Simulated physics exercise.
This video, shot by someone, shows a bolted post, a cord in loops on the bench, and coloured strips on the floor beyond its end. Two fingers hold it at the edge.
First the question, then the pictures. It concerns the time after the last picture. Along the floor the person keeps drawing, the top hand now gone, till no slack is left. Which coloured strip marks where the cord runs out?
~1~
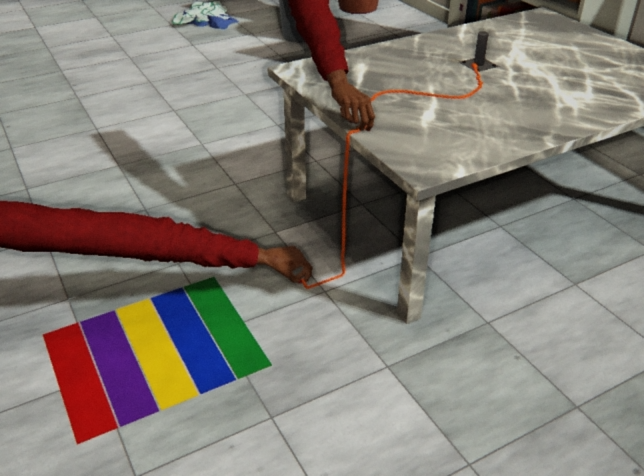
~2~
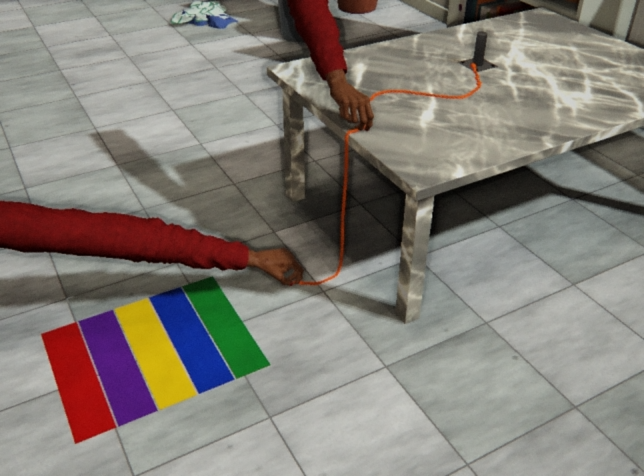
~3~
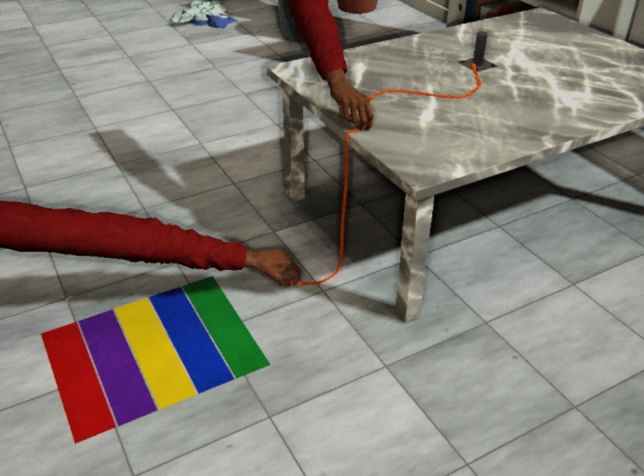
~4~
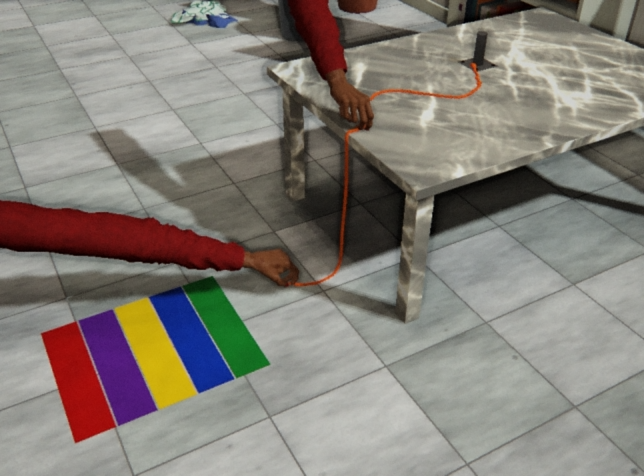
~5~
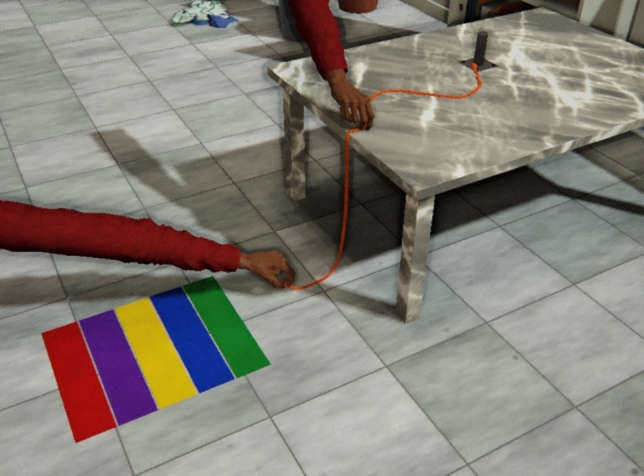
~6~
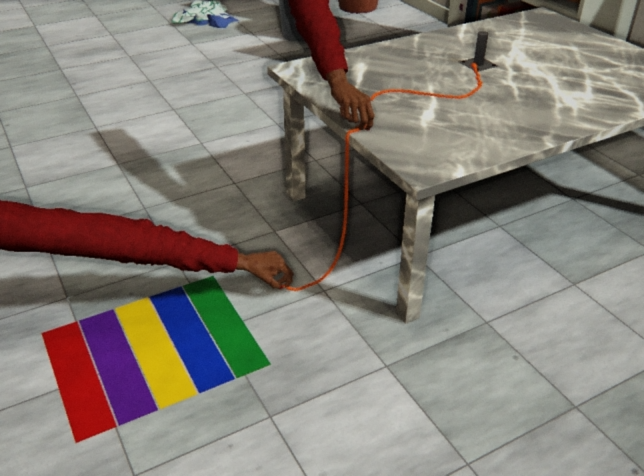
Purple.
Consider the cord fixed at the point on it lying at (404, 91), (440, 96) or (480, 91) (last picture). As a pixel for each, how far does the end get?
About (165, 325), (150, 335) and (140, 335).
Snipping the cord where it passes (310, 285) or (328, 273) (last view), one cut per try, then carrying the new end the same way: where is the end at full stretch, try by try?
First (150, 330), then (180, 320).
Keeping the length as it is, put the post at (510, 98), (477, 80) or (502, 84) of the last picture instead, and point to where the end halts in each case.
Roughly (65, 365), (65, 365) and (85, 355).
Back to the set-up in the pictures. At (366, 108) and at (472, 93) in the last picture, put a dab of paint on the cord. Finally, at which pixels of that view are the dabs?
They end up at (324, 136) and (423, 85).
Soon after, end near (176, 324); over blue.
Then, end near (131, 340); over yellow.
At full stretch, end near (105, 349); over purple. Over purple.
